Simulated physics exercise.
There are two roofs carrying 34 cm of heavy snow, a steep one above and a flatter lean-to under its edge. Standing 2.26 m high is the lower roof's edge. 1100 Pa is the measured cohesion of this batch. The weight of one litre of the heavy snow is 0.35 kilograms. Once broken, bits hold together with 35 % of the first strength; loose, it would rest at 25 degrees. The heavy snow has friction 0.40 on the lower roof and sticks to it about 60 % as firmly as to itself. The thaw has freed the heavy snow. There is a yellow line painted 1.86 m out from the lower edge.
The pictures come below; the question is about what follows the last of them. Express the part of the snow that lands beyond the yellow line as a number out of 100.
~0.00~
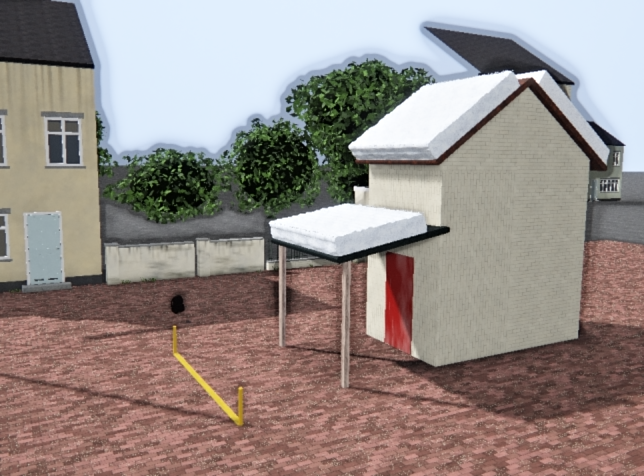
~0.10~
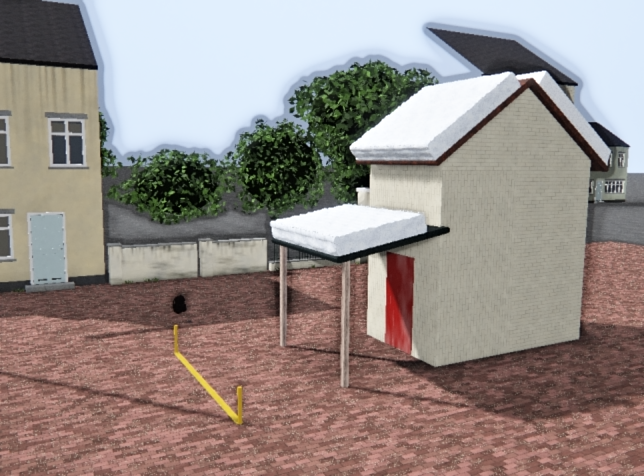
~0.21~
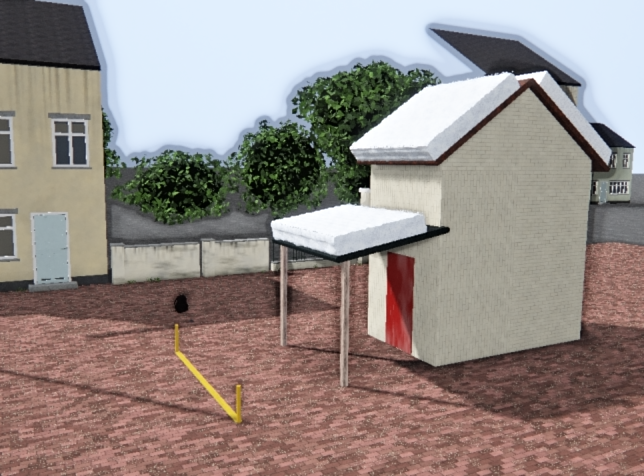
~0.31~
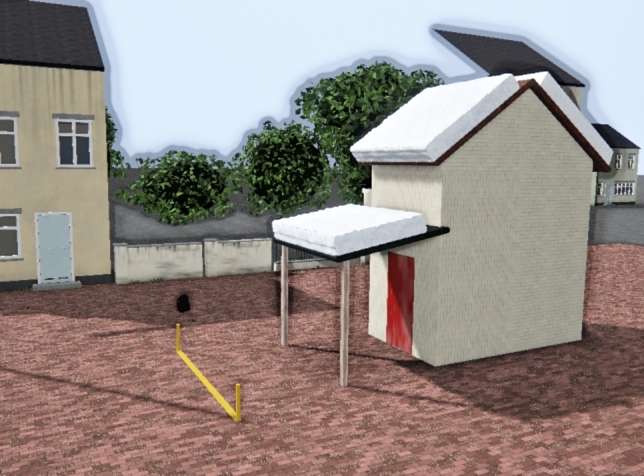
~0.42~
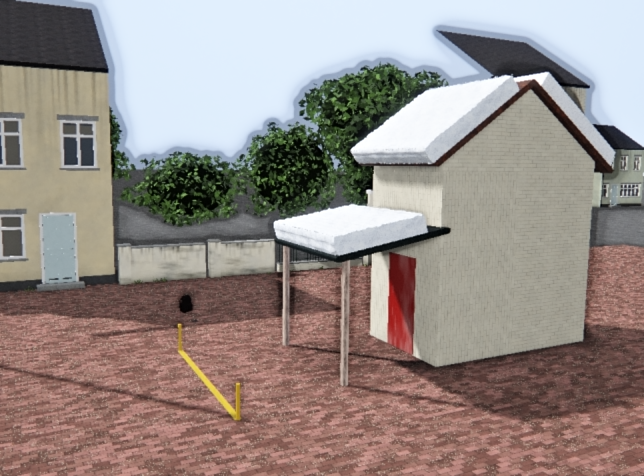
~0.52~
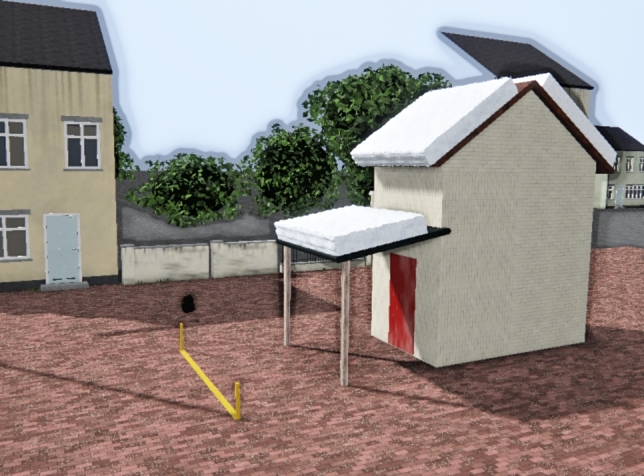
Roughly 0 per cent.
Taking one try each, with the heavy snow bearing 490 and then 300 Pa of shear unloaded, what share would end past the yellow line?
In that order: 3 %, 12 %.
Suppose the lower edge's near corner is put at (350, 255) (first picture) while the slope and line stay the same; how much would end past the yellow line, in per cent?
About 0 %.
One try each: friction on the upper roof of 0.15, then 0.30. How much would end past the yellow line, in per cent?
I'd expect around 7 percent, then around 2 percent.
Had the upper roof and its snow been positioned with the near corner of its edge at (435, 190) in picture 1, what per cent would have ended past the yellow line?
That would come to around 0 %.
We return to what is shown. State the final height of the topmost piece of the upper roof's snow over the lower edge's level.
Height above lower edge: Approx. 1.1 m.
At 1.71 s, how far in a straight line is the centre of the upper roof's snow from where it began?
It has shifted some 1.6 m.
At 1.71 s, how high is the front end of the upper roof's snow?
About 2.8 m.
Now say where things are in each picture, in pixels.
The first picture shows front end of the heavy snow at (434, 155).
The second picture shows front end of the heavy snow at (434, 156), its middle shifted 6 mm.
The third picture shows front end of the heavy snow at (433, 156), its middle shifted 2.0 cm.
The fourth picture shows front end of the heavy snow at (432, 145), its middle shifted 4.5 cm, 2 % of it past the upper edge, in one piece.
The fifth picture shows front end of the heavy snow at (431, 161), its middle shifted 8.3 cm, 3 % of it past the upper edge, in one piece.
The sixth picture shows front end of the heavy snow at (429, 164), its middle shifted 13 cm, 6 % of it past the upper edge, in one piece.
By 1.07 s, none is below the lower edge and 0 % is past the line.
By 1.71 s, none is below the lower edge and 0 % is past the line.
By 2.36 s, none is below the lower edge and 0 % is past the line.
By 3.00 s, none is below the lower edge and 0 % is past the line.
By 3.60 s, at the end, none is below the lower edge and 0 % is past the line.
